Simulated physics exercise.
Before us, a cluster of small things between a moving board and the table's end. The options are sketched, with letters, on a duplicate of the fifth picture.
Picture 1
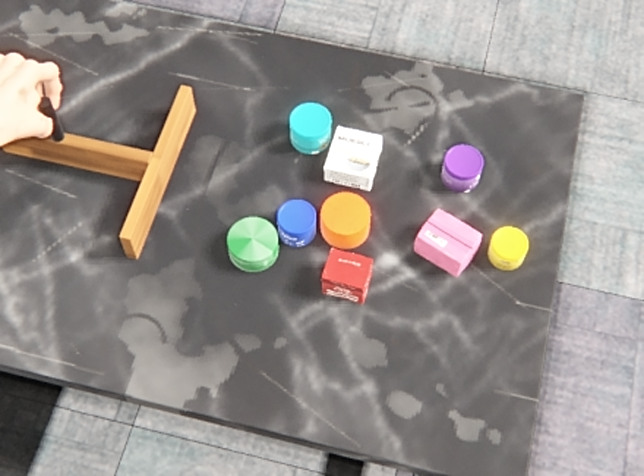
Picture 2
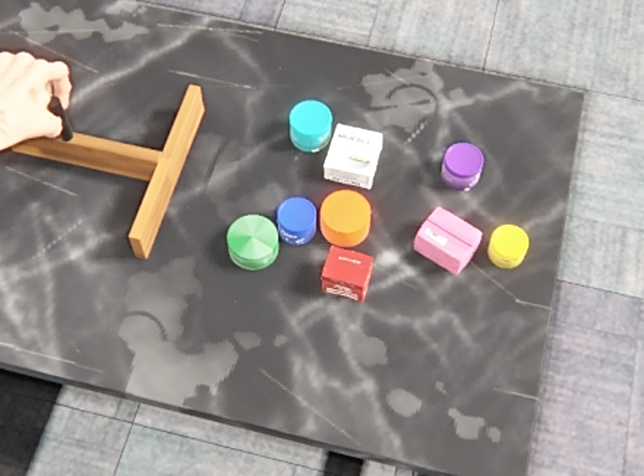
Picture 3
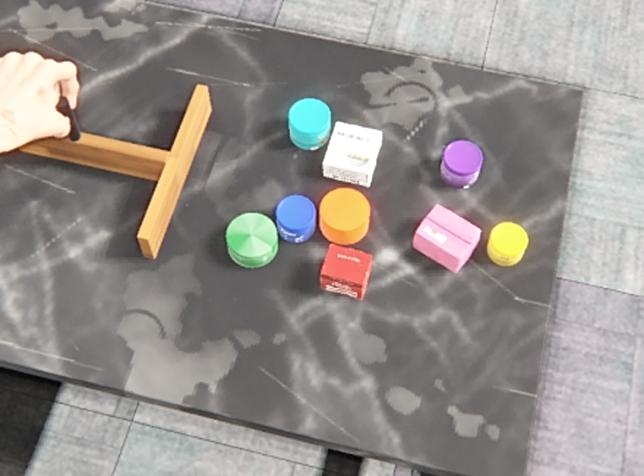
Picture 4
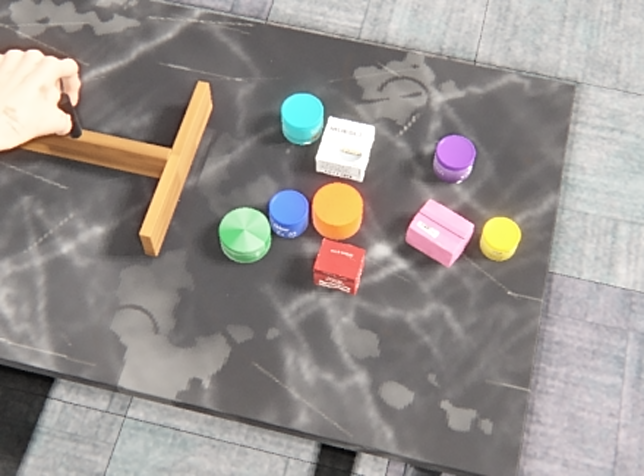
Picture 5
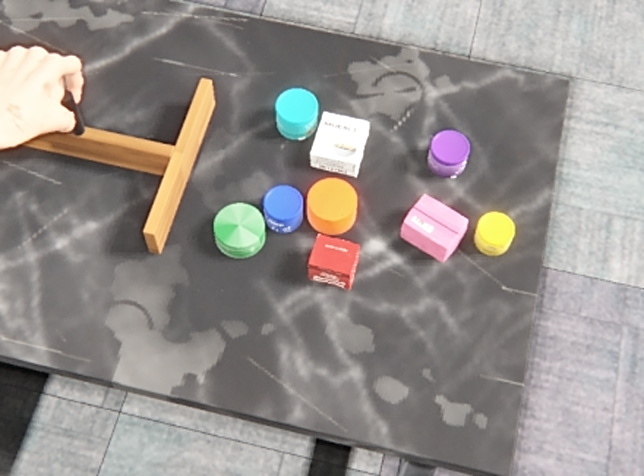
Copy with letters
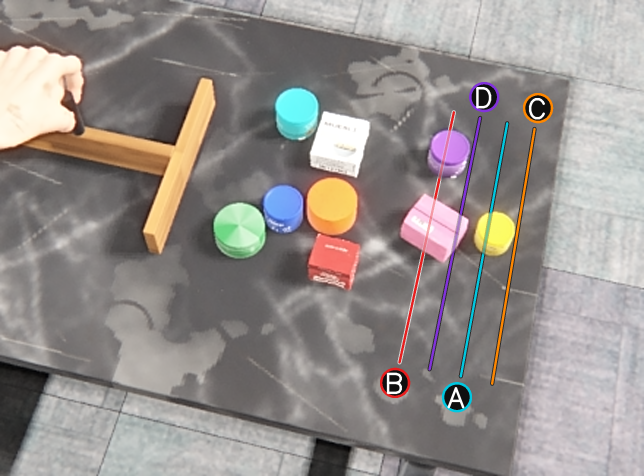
On a dark marbled tabletop above grey carpet tiles, seen from above at an angle, a hand at the left grips a wooden T-shaped board. To its right sit turquoise, green, blue, orange, purple and yellow round containers among white, red and pink boxes. The hand slides the board a little rightward, without touching them, then the camera shifts slightly and the table and containers drift left and up in view.
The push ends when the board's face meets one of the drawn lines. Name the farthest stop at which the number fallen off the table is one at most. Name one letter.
The farthest such stop is D.
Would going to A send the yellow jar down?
Yes.
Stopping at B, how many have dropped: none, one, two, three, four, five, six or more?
In all, none.
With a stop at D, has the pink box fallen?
By then, no.
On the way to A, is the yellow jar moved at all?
Yes.
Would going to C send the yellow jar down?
Yes.
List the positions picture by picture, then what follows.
Red box (347, 276); green tin (253, 245); turquoise jar (311, 129), in the first picture.
Board (166, 158); white packet (353, 156), in the second picture.
Board (173, 158); pink box (447, 238), in the third picture.
Board (176, 155); purple jar (454, 160), in the fourth picture.
Board (179, 152); red box (334, 262); green tin (240, 231); turquoise jar (297, 115), in the fifth picture.
On the copy, A at (486, 241); B at (429, 229); C at (515, 247); D at (457, 235).
On D. First, board (278, 174); turquoise jar (326, 119); white packet (354, 151).
Then, board (377, 195); yellow jar (502, 236); pink box (455, 238).
Finally, board (457, 212); yellow jar (547, 235); purple jar (546, 172); none fallen.
By contrast, A drops four; B is within the limit but short; C drops four.
